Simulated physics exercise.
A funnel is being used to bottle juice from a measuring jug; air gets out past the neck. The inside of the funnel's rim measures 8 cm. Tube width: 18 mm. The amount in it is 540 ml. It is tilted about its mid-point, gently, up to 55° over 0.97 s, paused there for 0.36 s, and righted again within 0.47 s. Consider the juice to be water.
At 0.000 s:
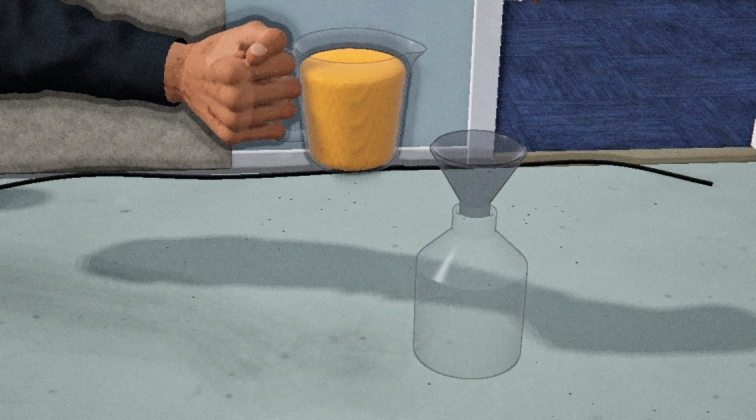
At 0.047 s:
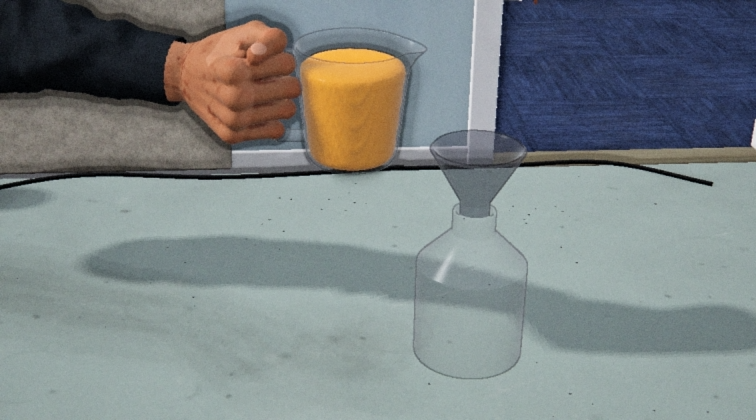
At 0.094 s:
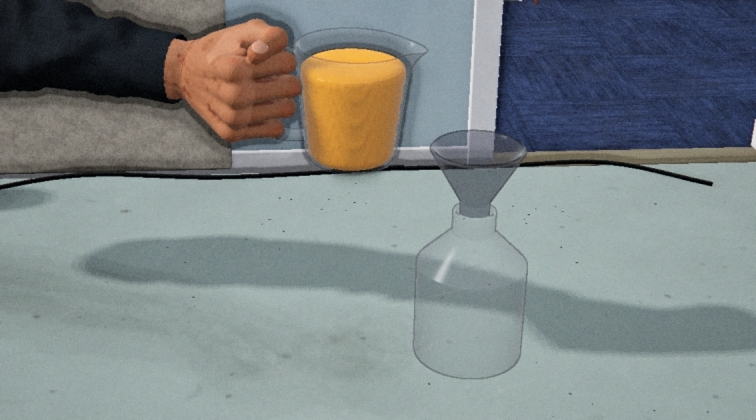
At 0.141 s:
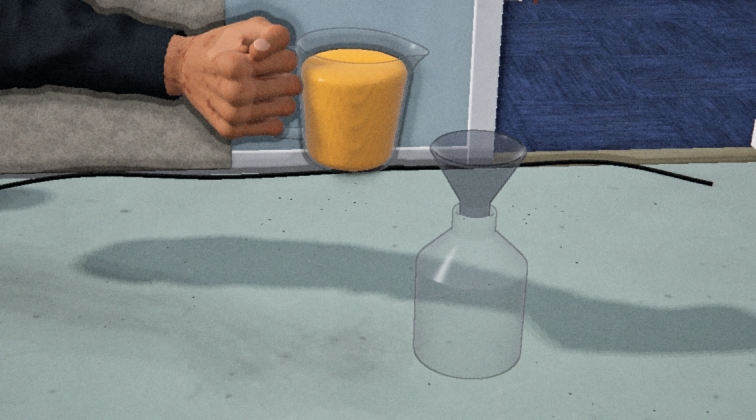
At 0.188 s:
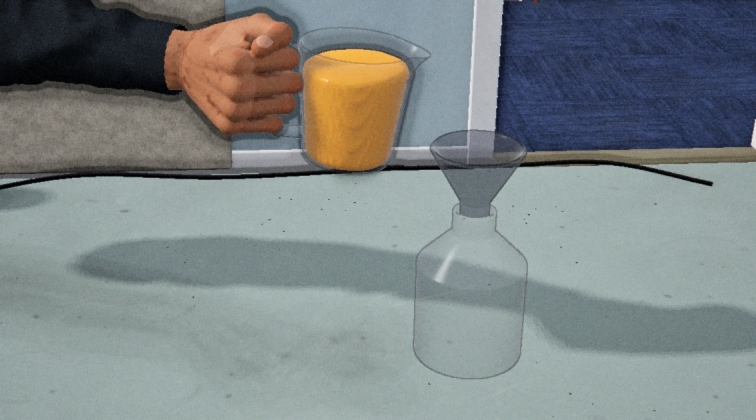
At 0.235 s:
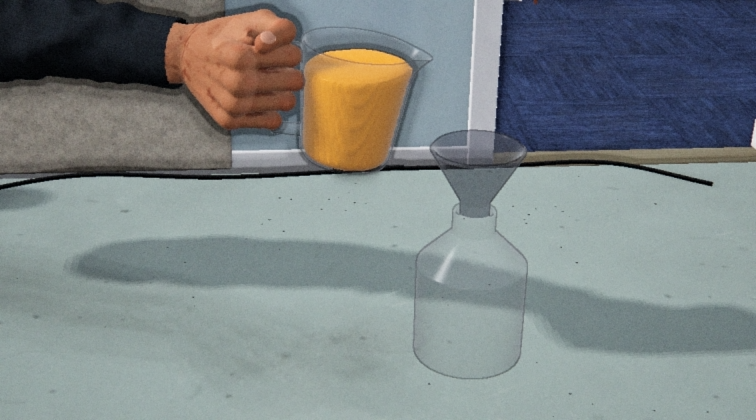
A clear measuring jug of orange juice is held up by a fist in a dark sleeve at upper left, seen from slightly above a pale grey-green surface with grey, light blue and dark blue panels behind. Right of it, a grey funnel sits in an empty clear bottle, near a thin black cable. The jug leans slightly rightward while the camera stays still.
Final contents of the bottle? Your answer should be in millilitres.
Close to 260 ml.
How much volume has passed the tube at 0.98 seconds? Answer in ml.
60 ml.
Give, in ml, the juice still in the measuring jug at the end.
Some 270 ml are still held at that time.
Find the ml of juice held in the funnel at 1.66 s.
I'd estimate some 60 ml is held in the funnel then.
By 0.66 s the tilt is 42° and 0 ml has passed the tube, 10 ml is in the funnel, 500 ml in the measuring jug and 0 ml has missed.
By 0.98 s the tilt is 55° and 60 ml has passed the tube, 70 ml is in the funnel, 375 ml in the measuring jug and 0 ml has missed.
By 1.30 s the tilt is 55° and 130 ml has passed the tube, 100 ml is in the funnel, 295 ml in the measuring jug and 5 ml has missed.
By 1.66 s the tilt is 11° and 205 ml has passed the tube, 60 ml is in the funnel, 275 ml in the measuring jug and 5 ml has missed.
At rest 265 ml has passed the tube, 0 ml is in the funnel, 275 ml in the measuring jug and 5 ml has missed.
